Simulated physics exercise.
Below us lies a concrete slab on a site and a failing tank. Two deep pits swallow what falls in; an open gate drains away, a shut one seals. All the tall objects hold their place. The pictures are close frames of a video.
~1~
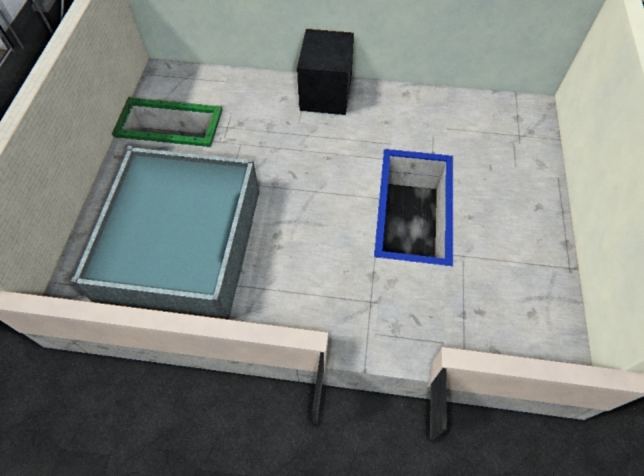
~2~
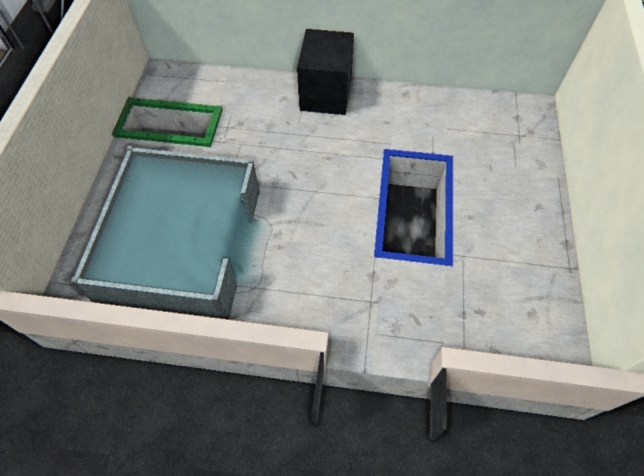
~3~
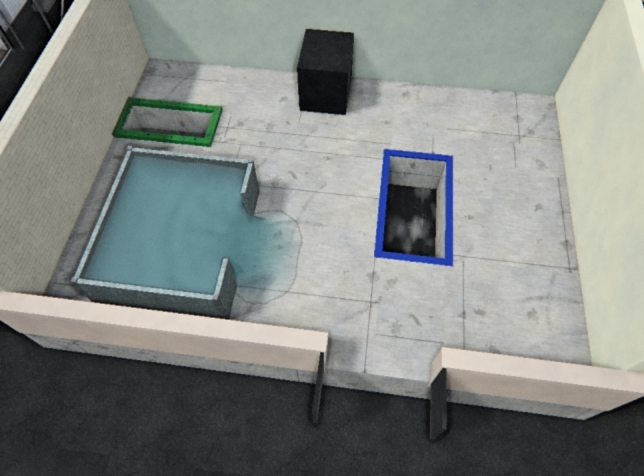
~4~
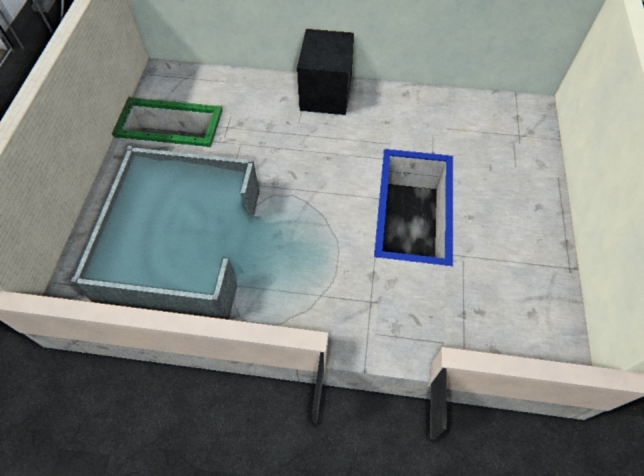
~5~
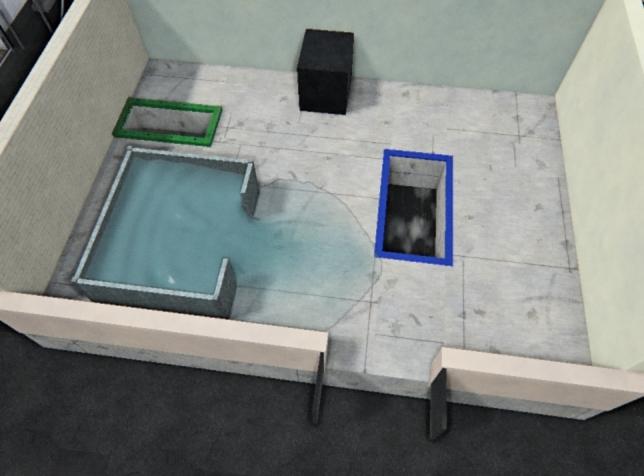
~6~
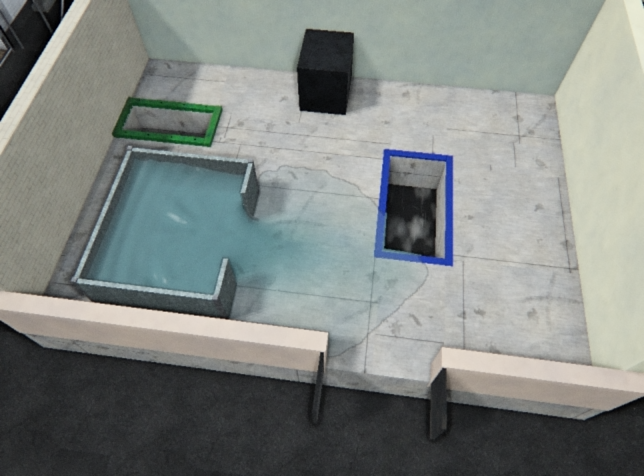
A tank's right wall opens and water spreads rightward across the slab, reaching the blue-rimmed pit.
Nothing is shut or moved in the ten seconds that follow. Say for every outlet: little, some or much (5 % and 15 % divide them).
The gate takes between 5 and 15 %; the blue pit takes above 15 %; the green pit takes not even 5 %.
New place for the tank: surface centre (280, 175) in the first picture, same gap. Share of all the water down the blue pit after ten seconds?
Roughly, in per cent: Blue 80.
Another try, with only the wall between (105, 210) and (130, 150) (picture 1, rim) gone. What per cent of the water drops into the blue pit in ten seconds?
Roughly, in per cent: Blue 10.
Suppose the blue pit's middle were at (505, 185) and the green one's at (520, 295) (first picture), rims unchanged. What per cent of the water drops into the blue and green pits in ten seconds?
In per cent: Blue 30, green 14.
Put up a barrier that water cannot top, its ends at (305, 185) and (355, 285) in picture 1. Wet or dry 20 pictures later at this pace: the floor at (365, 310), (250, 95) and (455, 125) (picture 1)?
One after the other: Under water, covered, dry.
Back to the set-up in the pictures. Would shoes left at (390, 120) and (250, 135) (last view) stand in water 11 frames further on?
One after the other: Under water, dry.
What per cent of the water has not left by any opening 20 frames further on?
Roughly 74 per cent.
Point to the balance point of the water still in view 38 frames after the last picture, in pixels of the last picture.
Roughly at (349, 228).
A moment on, water covers 35 % of the floor; the gate 1 %, the blue pit 5 %, the green pit 0 %.
Next, water covers 40 % of the floor; the gate 3 %, the blue pit 12 %, the green pit 0 %.
Then, water covers 45 % of the floor; the gate 6 %, the blue pit 19 %, the green pit 0 %.
Later, water covers 60 % of the floor; the gate 10 %, the blue pit 28 %, the green pit 0 %.
In the end, water covers 75 % of the floor; the gate 12 %, the blue pit 37 %, the green pit 0 %.
